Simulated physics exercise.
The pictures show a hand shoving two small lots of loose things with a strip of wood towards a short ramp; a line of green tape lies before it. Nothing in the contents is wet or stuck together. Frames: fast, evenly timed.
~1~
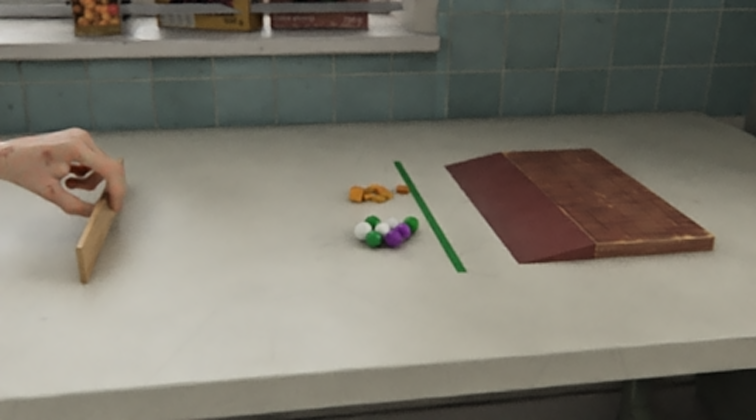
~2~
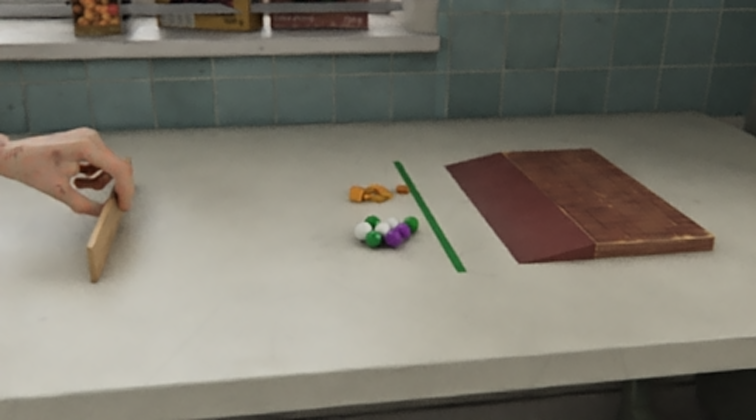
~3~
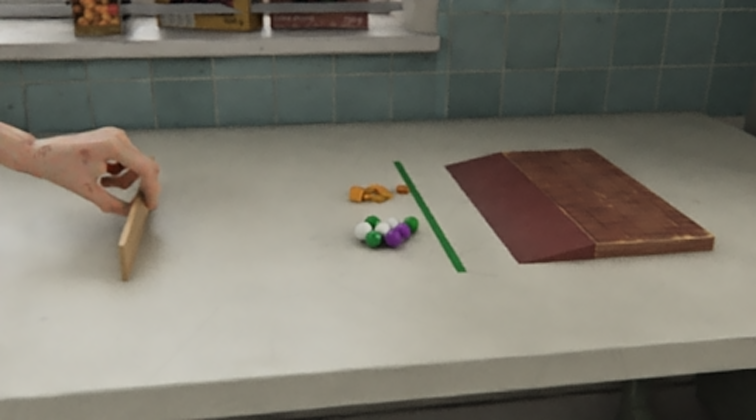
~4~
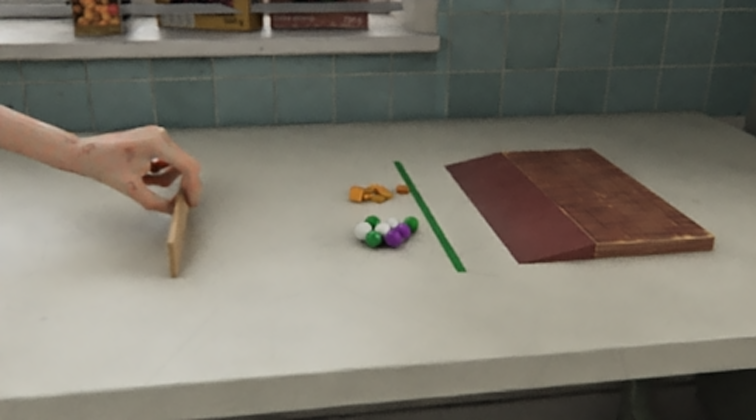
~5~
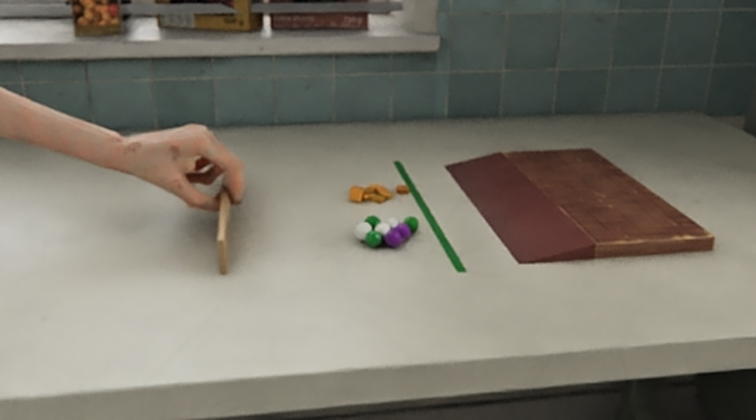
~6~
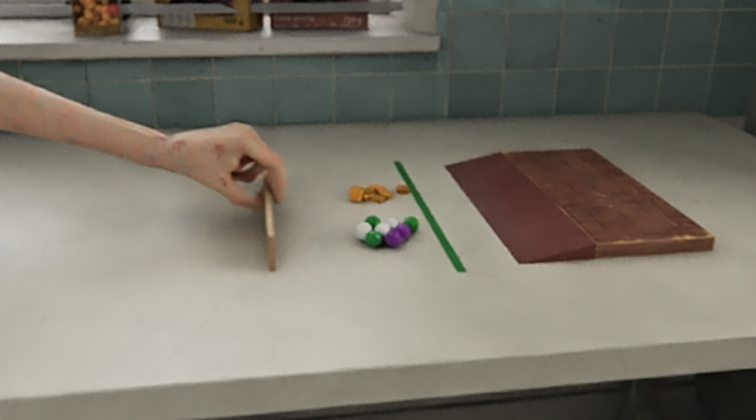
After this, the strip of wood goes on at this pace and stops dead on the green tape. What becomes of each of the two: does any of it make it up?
Front batch: Some of it makes it; back batch: None of it makes it.
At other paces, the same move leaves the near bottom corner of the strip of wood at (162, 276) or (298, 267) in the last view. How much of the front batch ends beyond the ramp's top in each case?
Close to 0 in a hundred the first time, close to 100 in a hundred the second.
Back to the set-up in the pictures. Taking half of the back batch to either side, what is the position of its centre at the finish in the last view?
About (471, 186).
Then, 0.13 s after the last picture, strip of wood still moving, near (359, 184); front batch all short of the ramp; back batch all short of the ramp.
Then, 0.29 s after the last picture, strip of wood stopped at the green tape; front batch about half on the ramp, about half short of the ramp; back batch all short of the ramp.
Then, 0.57 s after the last picture, strip of wood stopped at the green tape; front batch all past the top; back batch most on the ramp, about a quarter short of the ramp.
By the end, strip of wood stopped at the green tape; front batch all past the top; back batch none past the top, most on the ramp, about a quarter short of the ramp.
